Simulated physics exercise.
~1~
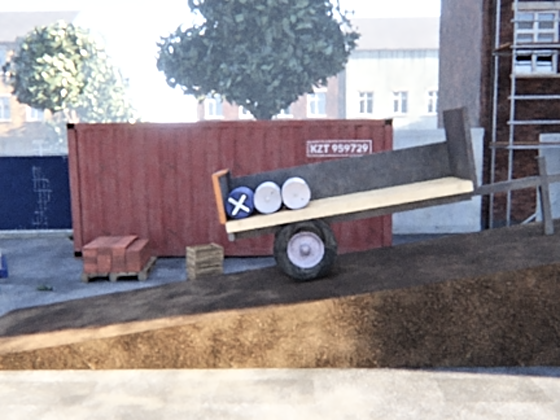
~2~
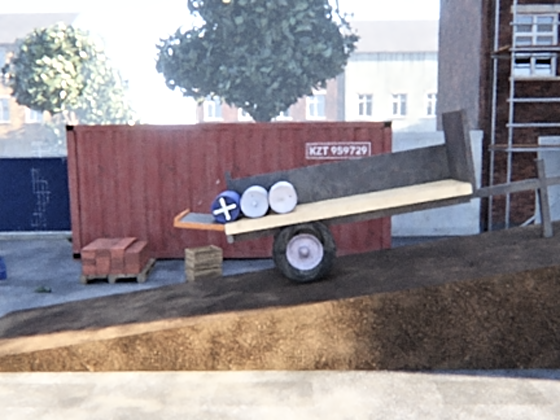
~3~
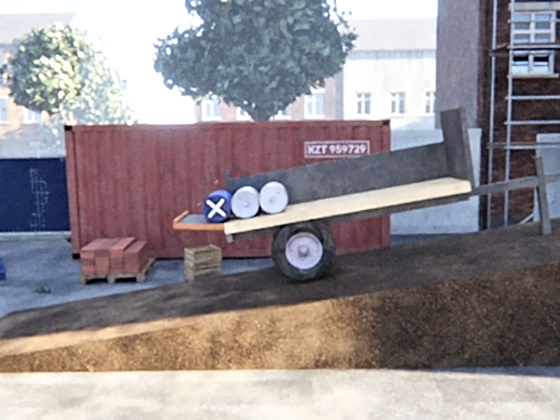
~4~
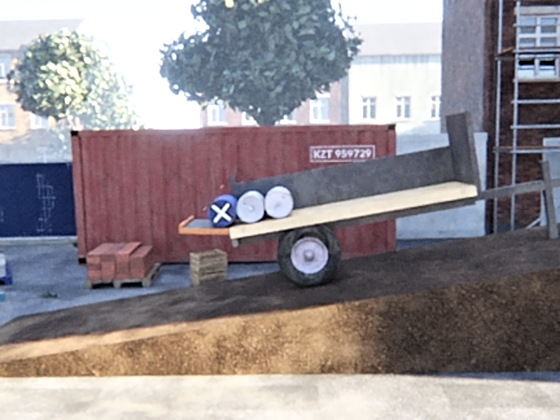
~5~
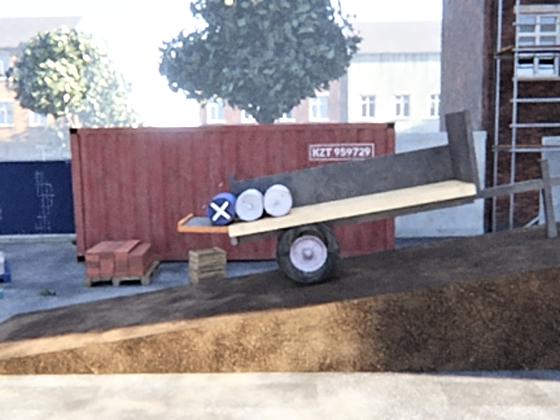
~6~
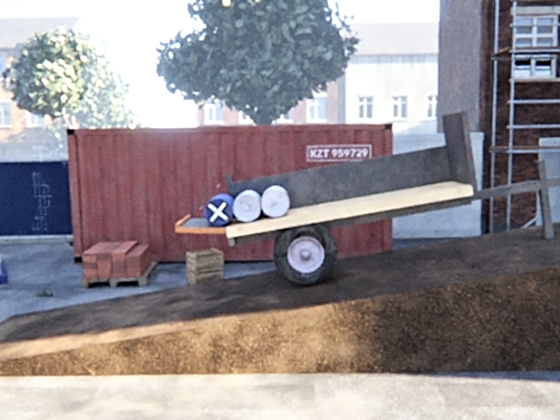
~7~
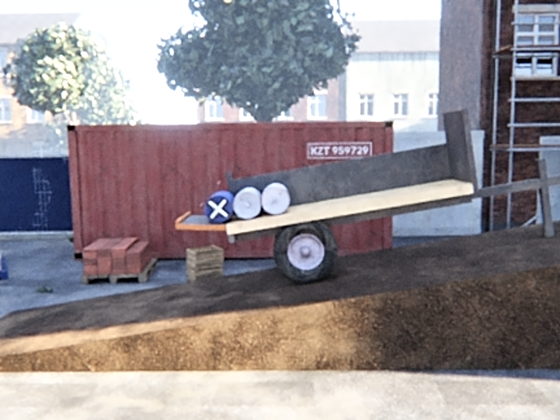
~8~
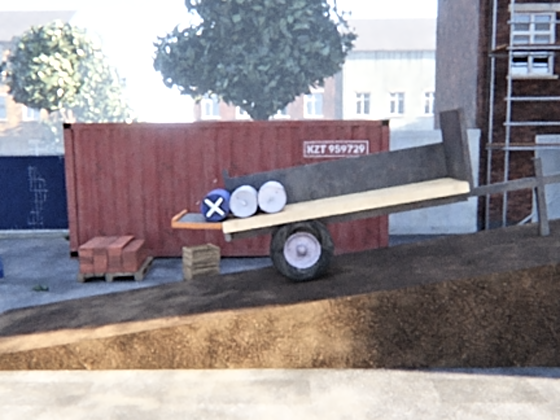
The footage shows three kegs, one blue with a white cross, in a tilted trailer on a dirt slope before a red container. The tailgate drops open on the left, the kegs roll a short way left, and the blue one comes to rest on the lowered gate, still aboard.
